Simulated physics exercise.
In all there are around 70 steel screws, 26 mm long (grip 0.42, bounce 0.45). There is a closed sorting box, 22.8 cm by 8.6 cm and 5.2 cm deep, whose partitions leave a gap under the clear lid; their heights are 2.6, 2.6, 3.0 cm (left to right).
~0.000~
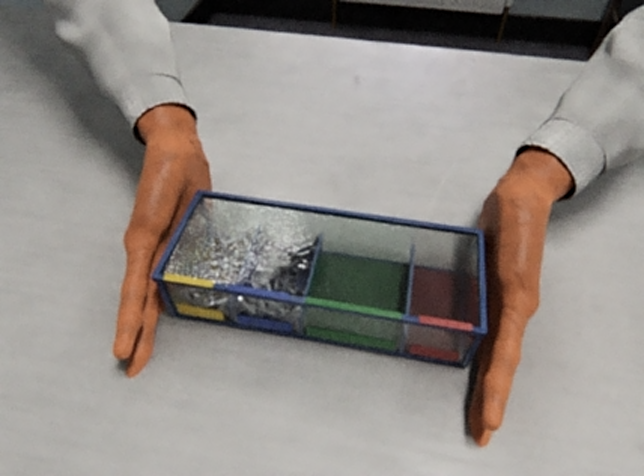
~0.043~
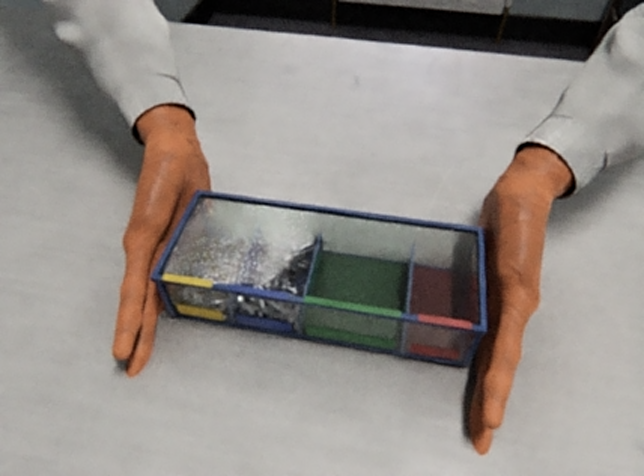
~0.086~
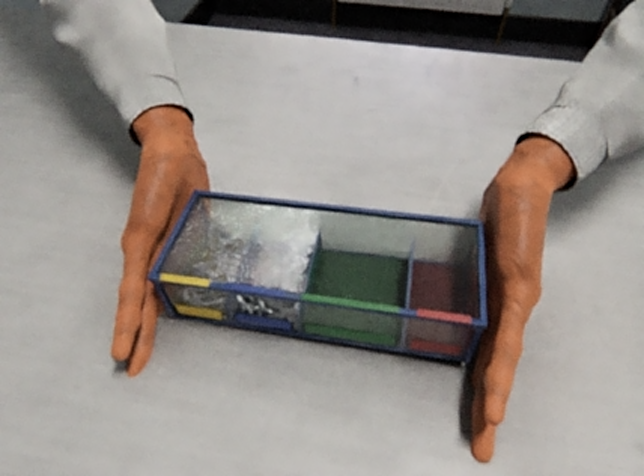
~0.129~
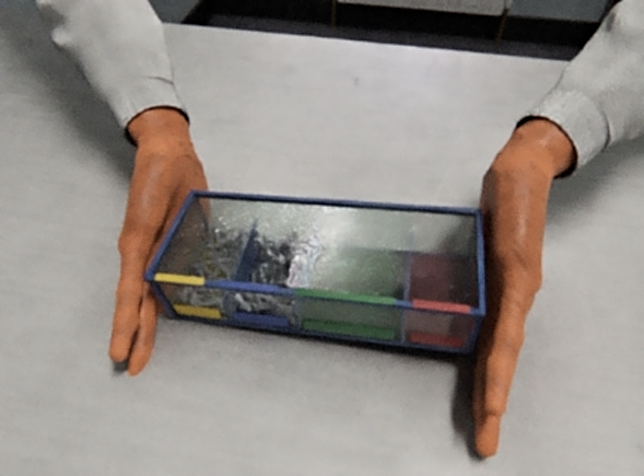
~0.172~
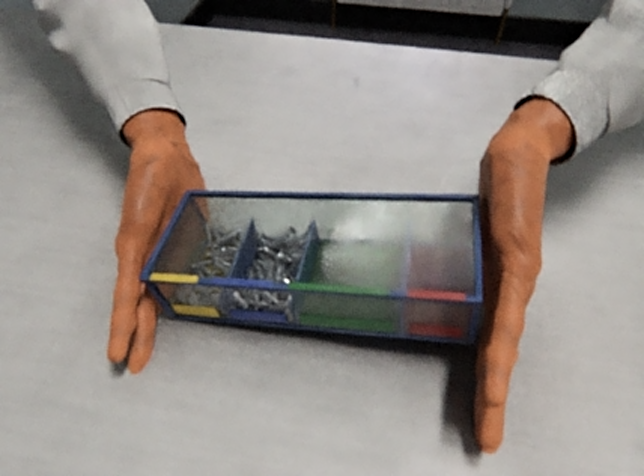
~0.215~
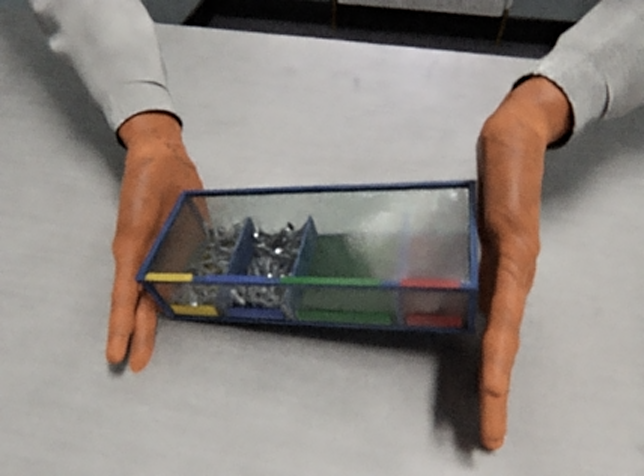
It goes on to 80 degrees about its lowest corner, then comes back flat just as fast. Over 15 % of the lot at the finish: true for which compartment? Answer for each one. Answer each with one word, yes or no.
Red: No. Blue: Yes. Green: No. Yellow: Yes.
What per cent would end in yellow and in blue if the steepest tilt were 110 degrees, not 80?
Shares after the change: Yellow 100, blue 0, per cent.
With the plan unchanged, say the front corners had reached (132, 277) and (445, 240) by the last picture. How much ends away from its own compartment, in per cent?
Some 15 %.
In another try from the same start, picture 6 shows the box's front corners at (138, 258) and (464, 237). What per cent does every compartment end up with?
Per cent at the end: Red 0; blue 40; green 0; yellow 60.
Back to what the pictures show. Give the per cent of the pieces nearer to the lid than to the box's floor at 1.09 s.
Roughly 10 per cent.
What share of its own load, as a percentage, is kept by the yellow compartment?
My estimate is roughly 100 percent.
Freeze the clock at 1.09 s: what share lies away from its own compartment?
About 0 percent.
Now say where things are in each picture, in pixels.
Box tilt 0 degrees, front corners at (159, 276) and (480, 329); blue 55 %, yellow 45 %, in the first frame.
Box tilt 1 degrees, front corners at (158, 276) and (480, 327), in the second frame.
Box tilt 3 degrees, front corners at (156, 276) and (480, 321), in the third frame.
Box tilt 6 degrees, front corners at (152, 276) and (478, 311), lowest corner left front, in the fourth frame.
Box tilt 9 degrees, front corners at (147, 277) and (475, 298), lowest corner left front, in the fifth frame.
Box tilt 13 degrees, front corners at (143, 277) and (471, 285), lowest corner left front; blue 55 %, yellow 45 %. The box's pace is about 85 degrees a second, in the sixth frame.
After 1.09 s, tilt 80 degrees; blue 55 %, yellow 45 %.
After 1.67 s, tilt 35 degrees; blue 55 %, yellow 45 %.
After 2.30 s, tilt 0 degrees; blue 55 %, yellow 45 %.
By 2.6 s all is still; red 0 %, blue 55 %, green 0 %, yellow 45 %.
